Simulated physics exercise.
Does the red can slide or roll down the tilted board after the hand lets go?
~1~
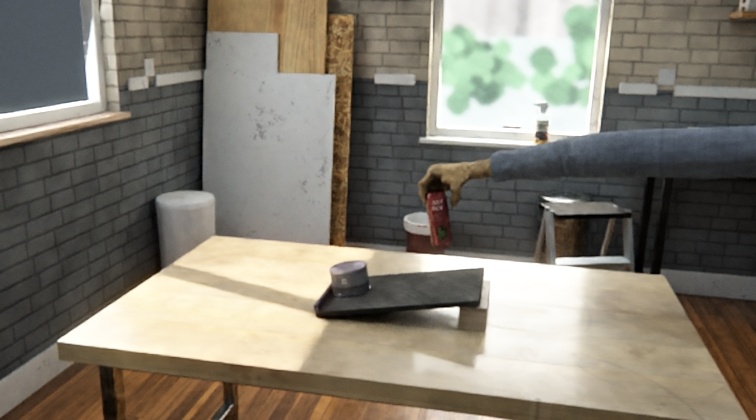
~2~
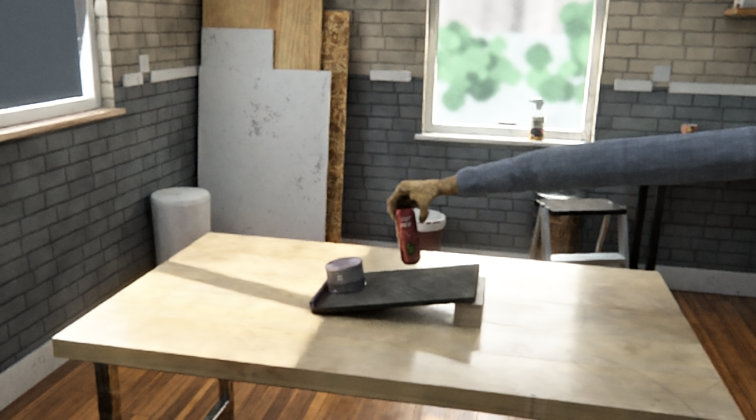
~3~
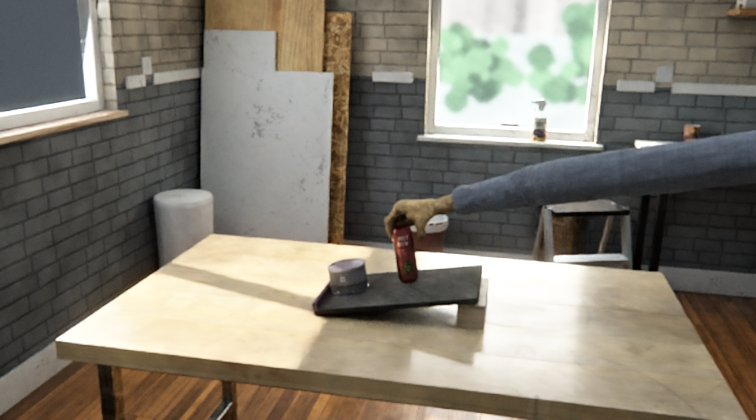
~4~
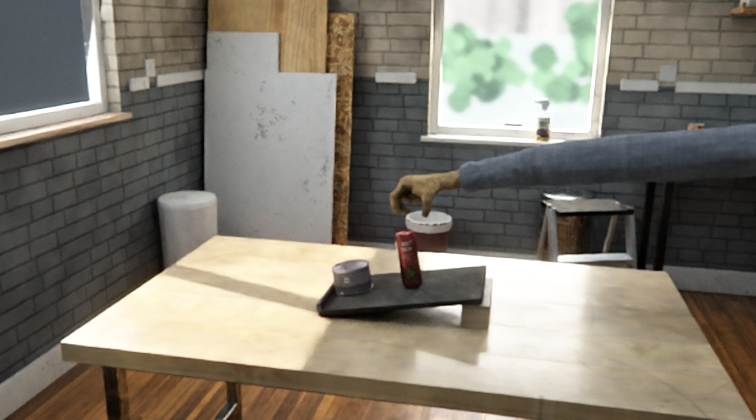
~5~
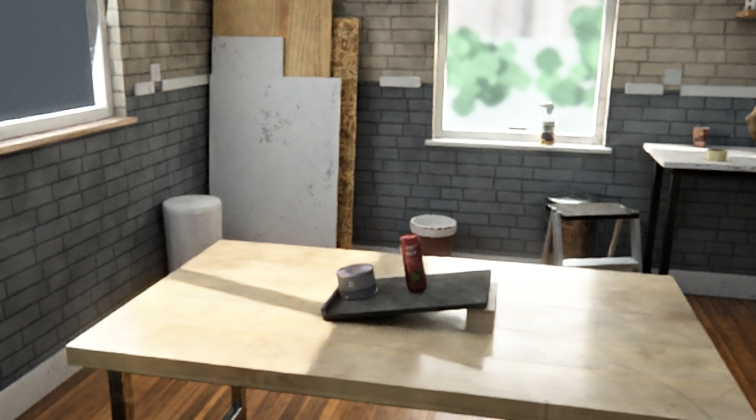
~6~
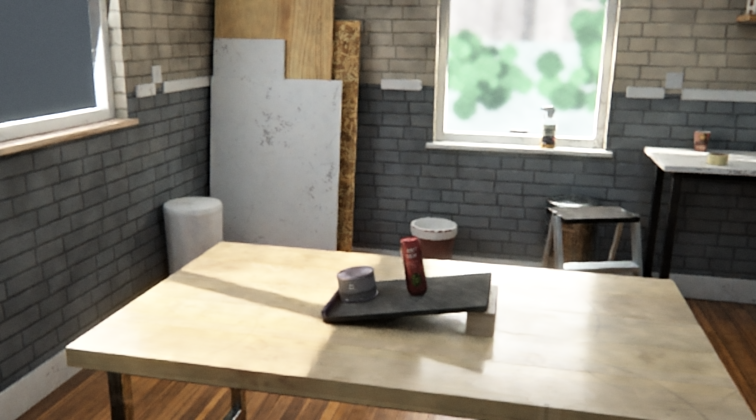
No, the red can stays where the hand set it on the sloping board, leaning slightly and at rest near the grey tub.
Red can being lowered by a hand onto a tilted black board beside a grey tub, then staying put once released.
